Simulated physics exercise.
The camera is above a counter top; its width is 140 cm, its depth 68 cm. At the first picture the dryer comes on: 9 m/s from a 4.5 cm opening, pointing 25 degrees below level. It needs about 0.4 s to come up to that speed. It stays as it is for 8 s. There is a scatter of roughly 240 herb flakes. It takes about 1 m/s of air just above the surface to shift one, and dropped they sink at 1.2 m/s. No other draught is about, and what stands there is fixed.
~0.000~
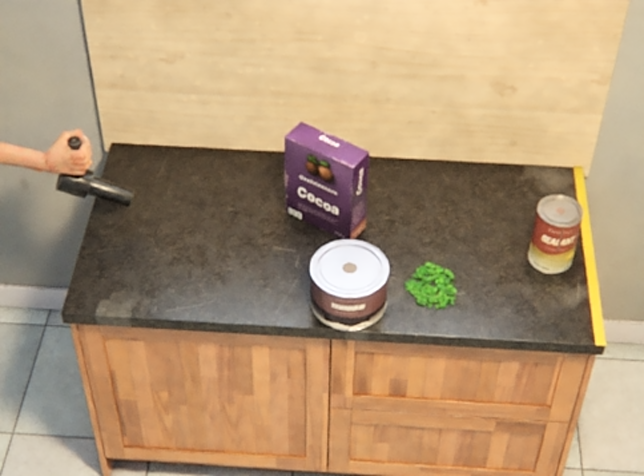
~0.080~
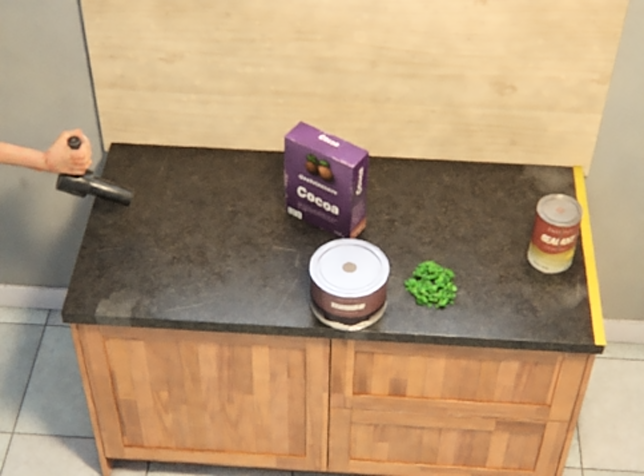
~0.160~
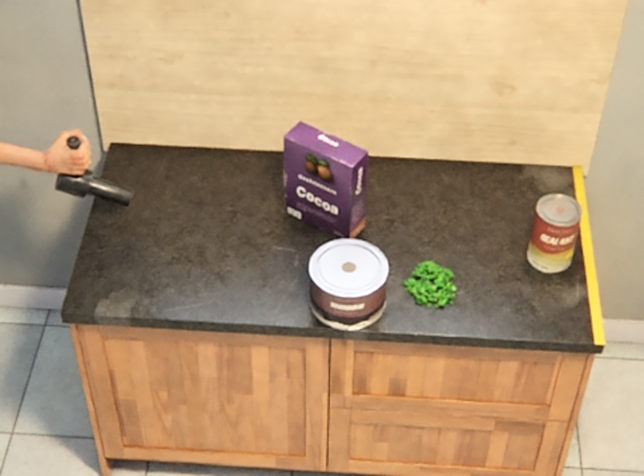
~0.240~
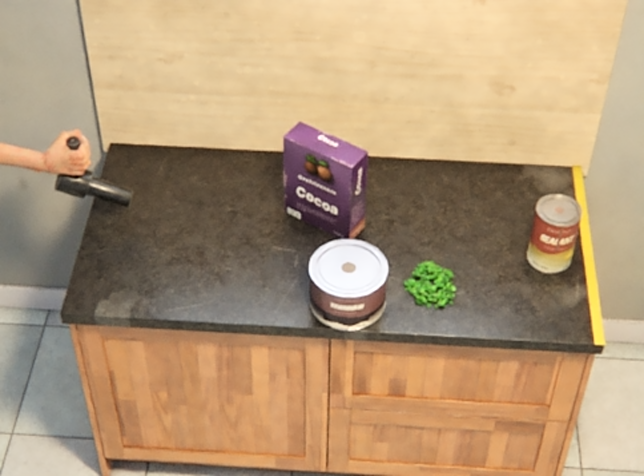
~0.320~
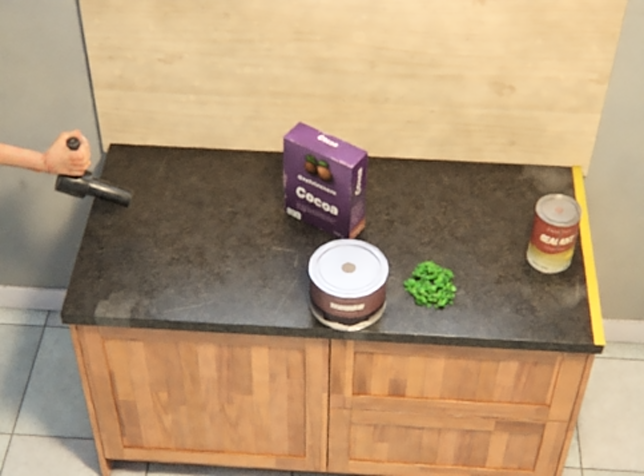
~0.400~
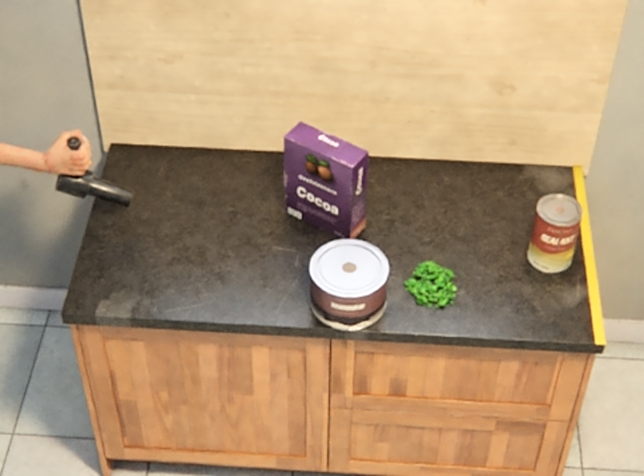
To begin with, a hand at the left holds a dark dryer over a black counter top, angled toward a purple cocoa box, a large round tin, a small heap of green herb flakes and another tin near the yellow right edge. Throughout, the hand stays put and nothing visibly moves.
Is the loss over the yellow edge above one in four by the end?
As for a quarter going over the yellow edge: Yes.
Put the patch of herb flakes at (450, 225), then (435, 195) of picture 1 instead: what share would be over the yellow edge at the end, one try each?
In that order: 0 %, 25 %.
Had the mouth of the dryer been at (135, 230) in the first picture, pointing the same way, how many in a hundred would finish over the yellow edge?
In that case some 30 per cent.
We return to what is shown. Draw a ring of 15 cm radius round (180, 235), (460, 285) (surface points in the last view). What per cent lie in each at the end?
In turn about 0 %, 50 %.
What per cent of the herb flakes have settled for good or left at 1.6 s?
Some 50 per cent.
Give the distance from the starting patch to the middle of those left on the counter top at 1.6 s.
Roughly 5 cm.
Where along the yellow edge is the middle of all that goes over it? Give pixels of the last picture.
At about (602, 316).
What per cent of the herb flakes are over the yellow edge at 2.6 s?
About 40 %.
After 1.6 s, 52 % are on the move or not yet settled, 34 % are over the yellow edge; the middle of those still in play is near (435, 295).
After 2.6 s, 44 % are on the move or not yet settled, 37 % are over the yellow edge; the middle of those still in play is near (435, 295).
After 4.4 s, 39 % are on the move or not yet settled, 39 % are over the yellow edge; the middle of those still in play is near (435, 295).
After 8.0 s, at the end, 40 % are over the yellow edge; the middle of those still in play is near (435, 295).
